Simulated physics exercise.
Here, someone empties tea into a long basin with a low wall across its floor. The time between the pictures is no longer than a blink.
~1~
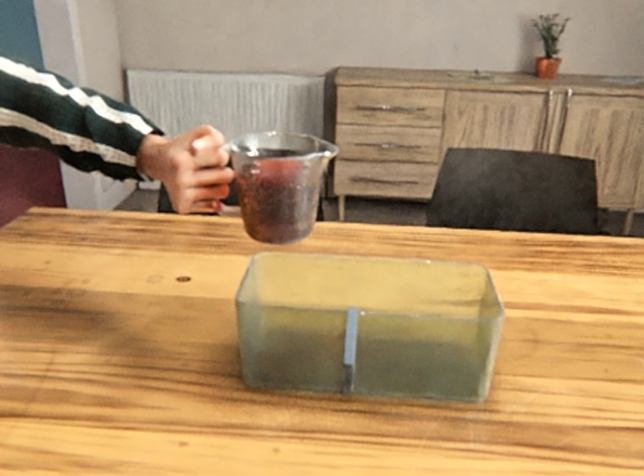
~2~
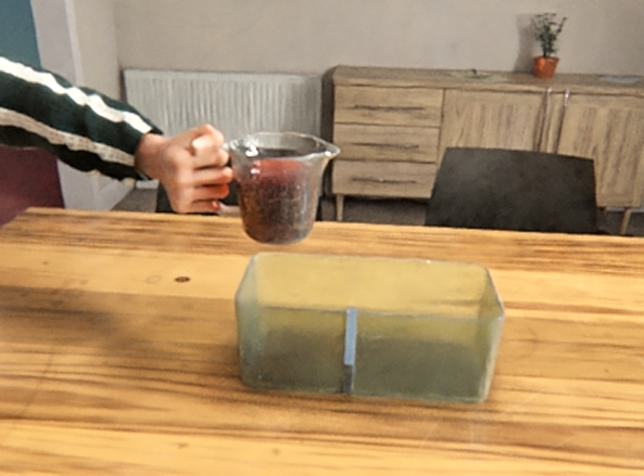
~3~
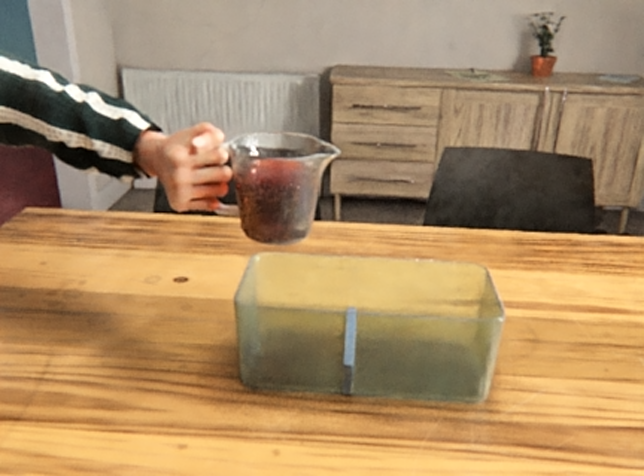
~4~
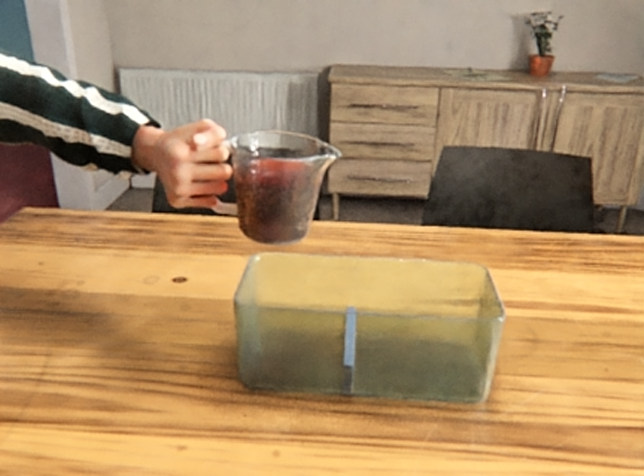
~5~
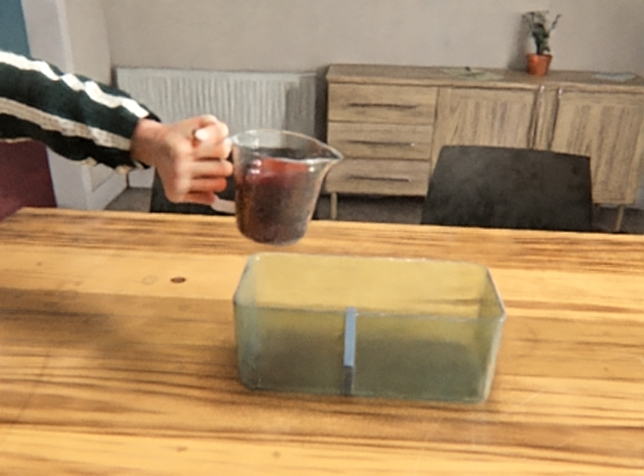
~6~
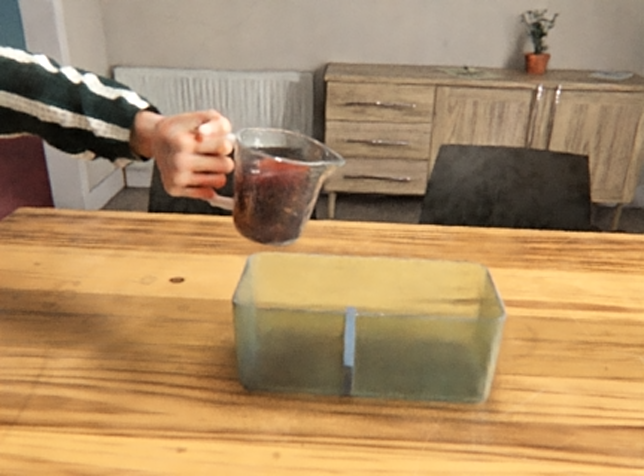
A hand in a dark green sleeve with white stripes holds a clear jug of dark reddish tea above a wooden table, seen from the front and slightly above. Below it sits a long, greenish glass basin with a blue strip at its front, before a dark chair, wooden cabinet, potted plant and white radiator. The hand gradually tilts the jug slightly rightward, while the view shifts very slightly.
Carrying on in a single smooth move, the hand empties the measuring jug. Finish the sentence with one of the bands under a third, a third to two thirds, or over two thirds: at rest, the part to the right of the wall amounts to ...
At rest, the part to the right of the wall amounts to over two thirds.
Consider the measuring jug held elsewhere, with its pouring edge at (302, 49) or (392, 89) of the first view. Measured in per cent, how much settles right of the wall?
Roughly 65 % and 85 %.
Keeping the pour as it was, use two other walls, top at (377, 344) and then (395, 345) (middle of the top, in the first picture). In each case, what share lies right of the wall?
About 40 and 5 per cent.
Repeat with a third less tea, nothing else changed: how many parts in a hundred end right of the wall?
Roughly 80 in a hundred.
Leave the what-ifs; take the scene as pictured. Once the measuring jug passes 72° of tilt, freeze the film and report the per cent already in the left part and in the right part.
Split is about 0 % to the left and 5 % to the right.
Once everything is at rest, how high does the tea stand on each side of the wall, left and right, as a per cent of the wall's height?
I'd say about 10 for the left and about 40 for the right.
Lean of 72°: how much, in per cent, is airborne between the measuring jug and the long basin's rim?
15 %.
A moment on, the tilt is 72° and 80 per cent is still to pour, 0 is left of the wall and 3 right of it.
Next, the tilt is 103° and 17 per cent is still to pour, 5 is left of the wall and 63 right of it.
Then the tilt is 105° and 0 per cent is still to pour, 12 is left of the wall and 86 right of it.
Later the tilt is 105° and 0 per cent is still to pour, 13 is left of the wall and 87 right of it.
In the end 13 per cent lies left of the wall, 87 right of it and 1 outside.
